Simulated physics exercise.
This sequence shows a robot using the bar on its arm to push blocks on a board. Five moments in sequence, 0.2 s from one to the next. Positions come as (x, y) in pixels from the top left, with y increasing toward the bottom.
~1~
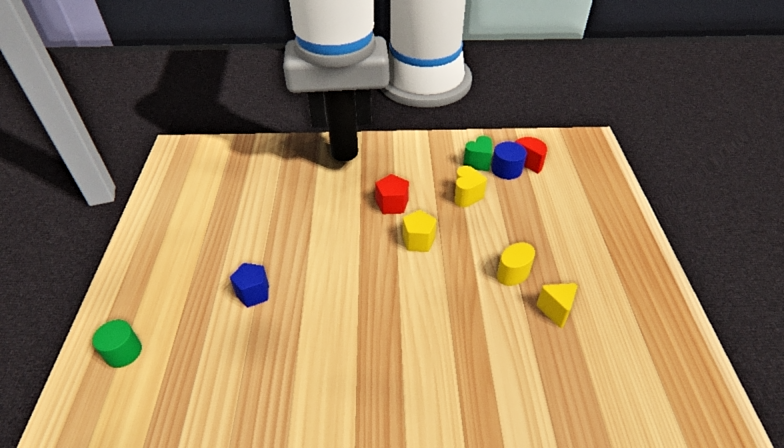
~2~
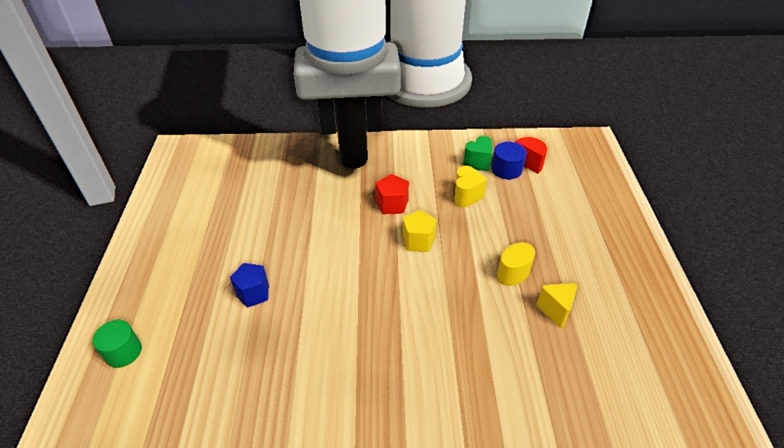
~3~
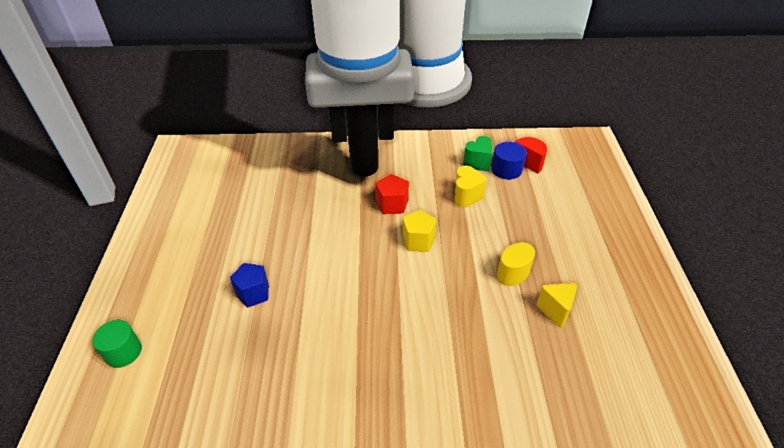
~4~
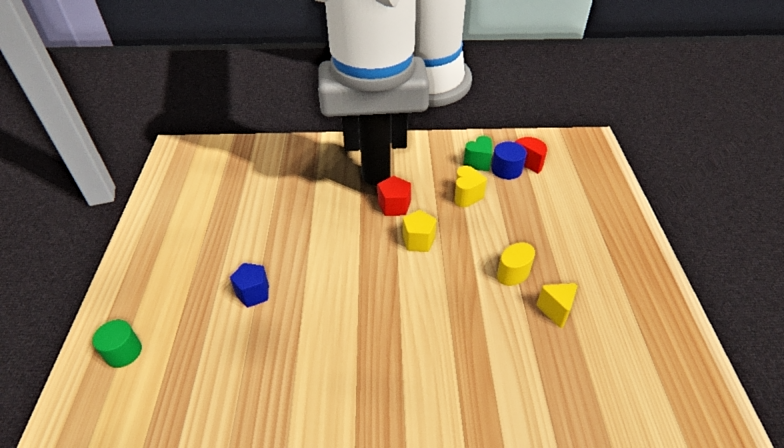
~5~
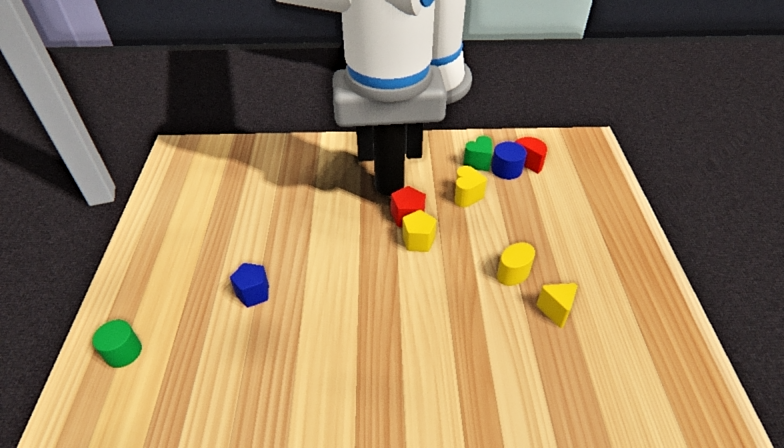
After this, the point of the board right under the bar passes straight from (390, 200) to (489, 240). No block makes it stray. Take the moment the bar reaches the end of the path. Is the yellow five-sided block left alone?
No, it doesn't check out.
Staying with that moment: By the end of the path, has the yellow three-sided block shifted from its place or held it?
Stays put.
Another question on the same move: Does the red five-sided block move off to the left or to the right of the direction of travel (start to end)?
My answer: Right.
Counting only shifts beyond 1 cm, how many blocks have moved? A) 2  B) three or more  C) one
I choose A.
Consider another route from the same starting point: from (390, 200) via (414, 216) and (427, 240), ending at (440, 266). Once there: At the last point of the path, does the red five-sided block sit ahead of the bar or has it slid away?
It is driven along in front.
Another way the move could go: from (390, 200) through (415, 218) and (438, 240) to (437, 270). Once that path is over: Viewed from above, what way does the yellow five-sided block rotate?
Prediction: Clockwise.
What follows on the original path. One third of the way, bar at (423, 200); red five-sided block at (439, 213), turned 20° clockwise; yellow five-sided block at (429, 234), turned 50° clockwise.
Two thirds of the way, bar at (457, 213); red five-sided block at (464, 232), turned 60° clockwise; yellow five-sided block at (433, 240), turned 75° clockwise.
At the end, bar at (491, 227); red five-sided block at (478, 243), turned 125° clockwise; yellow five-sided block at (433, 240), turned 75° clockwise; yellow heart block not moved; yellow three-sided block not moved.
